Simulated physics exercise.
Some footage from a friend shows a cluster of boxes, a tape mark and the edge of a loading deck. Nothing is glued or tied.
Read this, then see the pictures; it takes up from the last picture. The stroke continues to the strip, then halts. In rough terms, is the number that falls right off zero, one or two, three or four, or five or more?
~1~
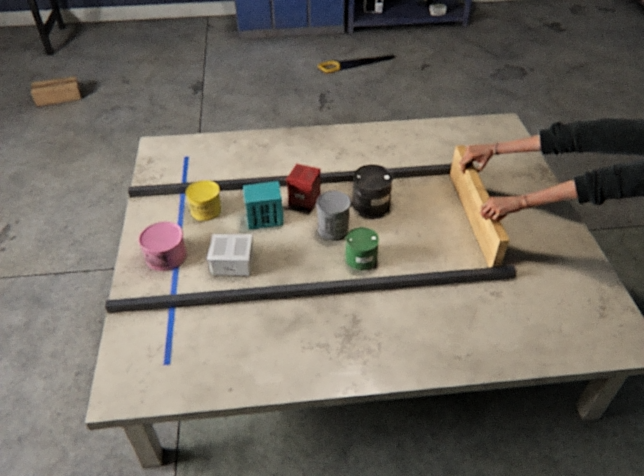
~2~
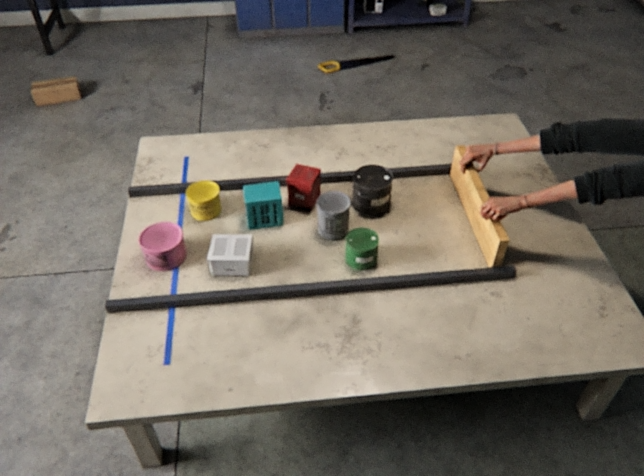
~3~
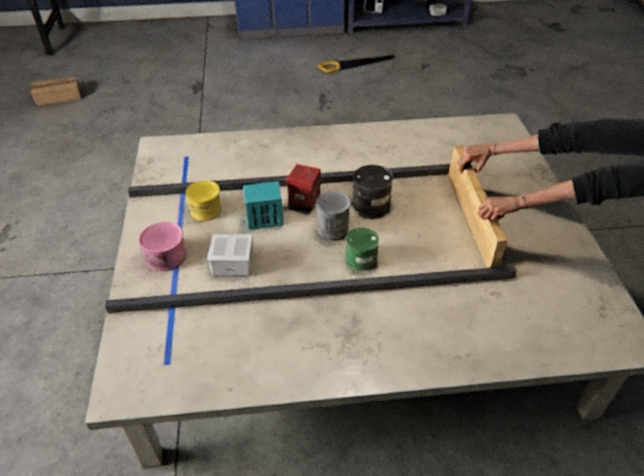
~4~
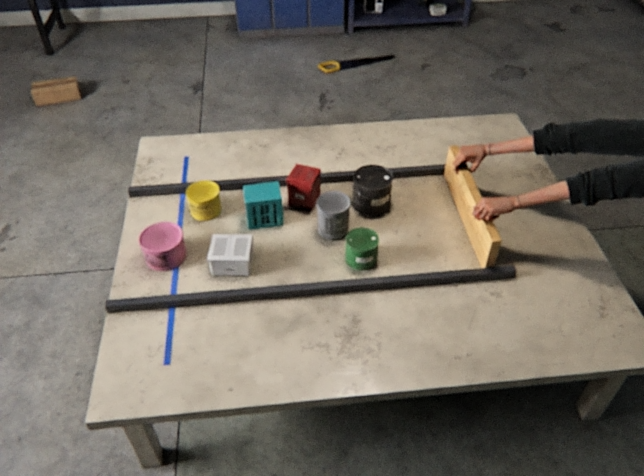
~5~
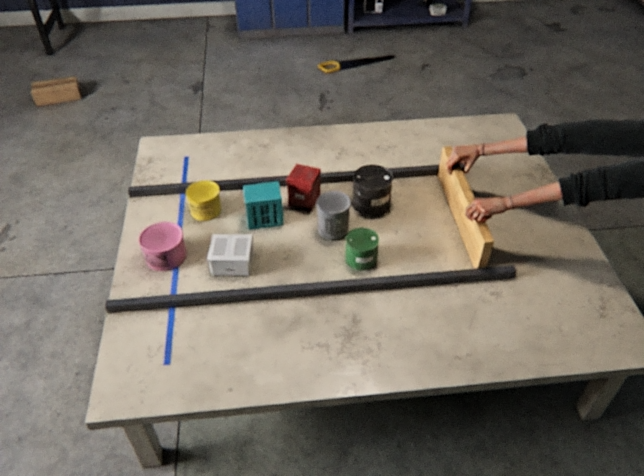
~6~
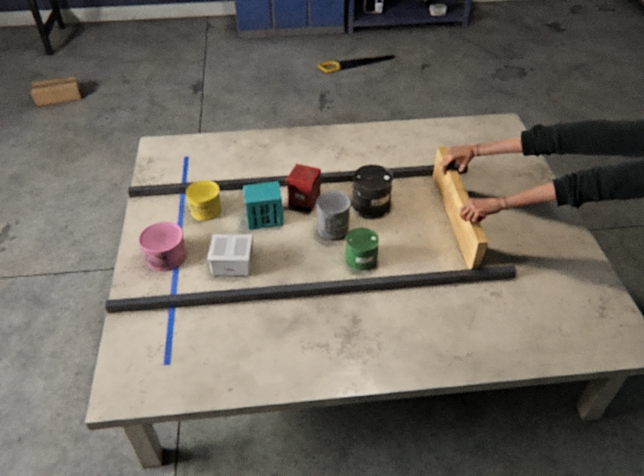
The edge claims under three, at least one.
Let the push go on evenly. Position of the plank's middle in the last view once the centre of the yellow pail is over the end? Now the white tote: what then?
First one: Around (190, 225). Other one: Around (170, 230).
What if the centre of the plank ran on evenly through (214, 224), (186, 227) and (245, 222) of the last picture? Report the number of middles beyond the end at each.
0, 2, 0.
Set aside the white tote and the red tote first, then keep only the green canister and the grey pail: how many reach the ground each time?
The counts: 0 and 1.
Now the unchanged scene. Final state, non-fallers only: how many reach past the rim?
Count: 3.
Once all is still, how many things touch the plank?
Well, it touches 3.
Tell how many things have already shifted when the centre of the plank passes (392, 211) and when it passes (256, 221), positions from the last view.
Tally at point one: 1; at point two: 7.
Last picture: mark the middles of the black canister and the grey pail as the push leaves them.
The black canister finishes at (157, 207); the grey pail finishes at (158, 231).
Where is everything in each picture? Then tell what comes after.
The first frame shows pink pail (164, 247); yellow pail (205, 201); white tote (232, 255); plank (477, 204); tape (178, 242).
The second frame shows yellow pail (205, 201); plank (477, 204).
The third frame shows white tote (232, 255); red tote (304, 188).
The fourth frame shows pink pail (164, 247); grey pail (334, 216).
The fifth frame shows yellow pail (205, 201); green canister (362, 249).
The sixth frame shows pink pail (164, 247); yellow pail (205, 201); white tote (232, 255); plank (458, 206); tape (178, 242).
Soon after, none off yet; pink pail at rest near (164, 247); yellow pail at rest near (205, 201); white tote at rest near (232, 255).
In the end, the number that fall off is one or two; gone, yellow pail and pink pail.
